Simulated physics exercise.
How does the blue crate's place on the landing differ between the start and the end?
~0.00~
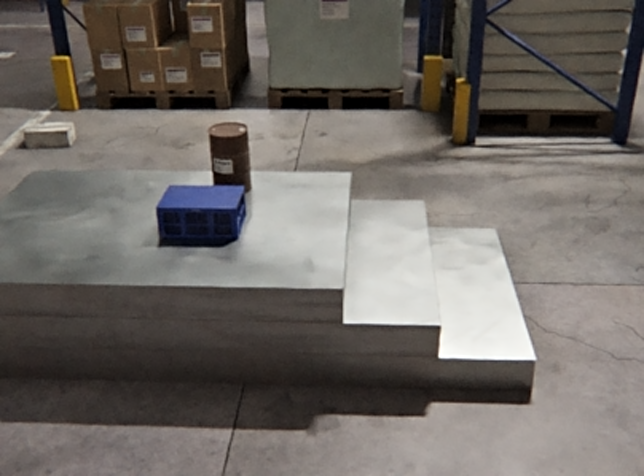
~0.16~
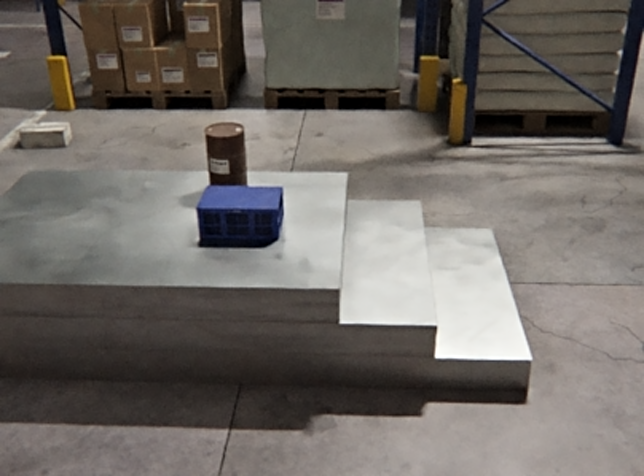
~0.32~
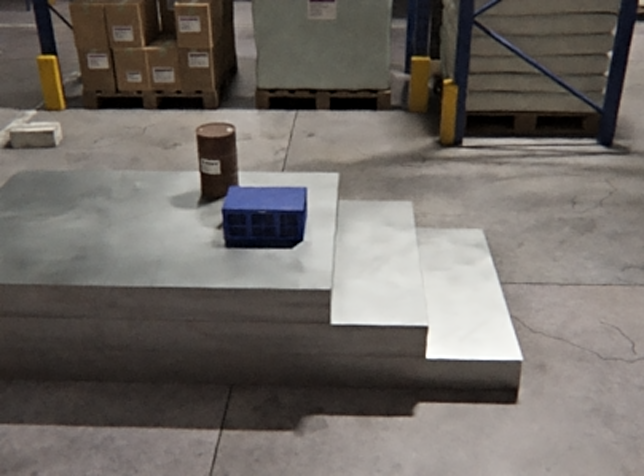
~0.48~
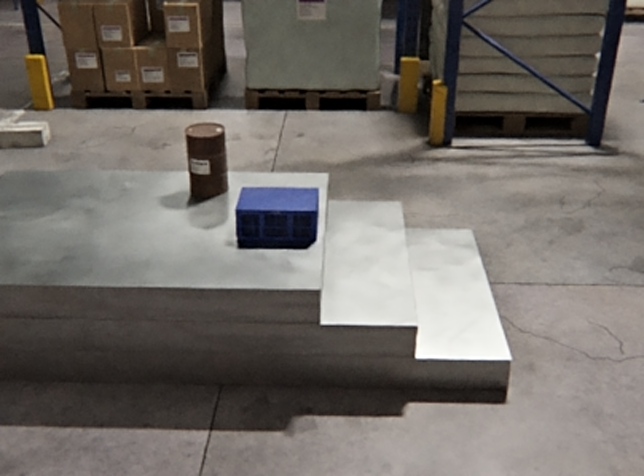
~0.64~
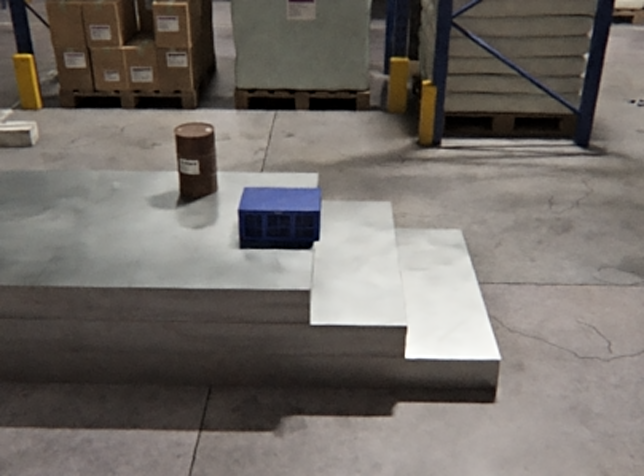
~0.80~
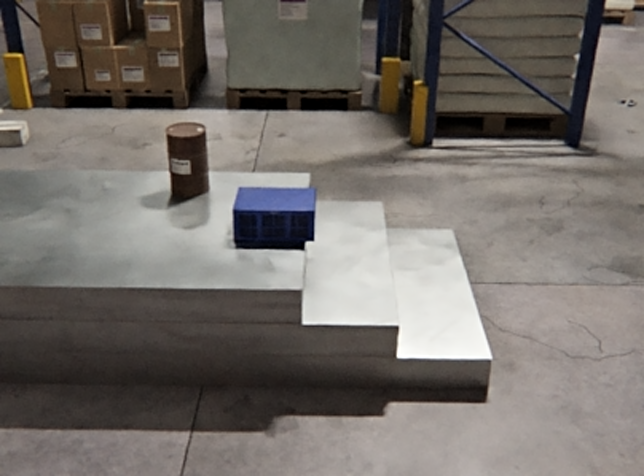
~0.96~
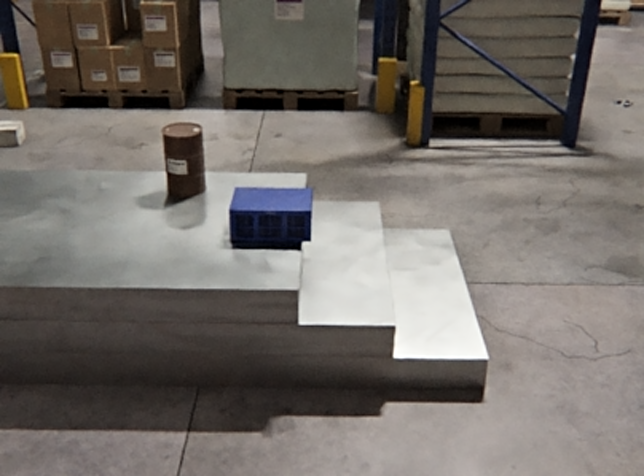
At the start the blue crate sat well back from the steps, just in front of the brown canister. By the end it was farther right, at the edge of the landing beside the first step down.
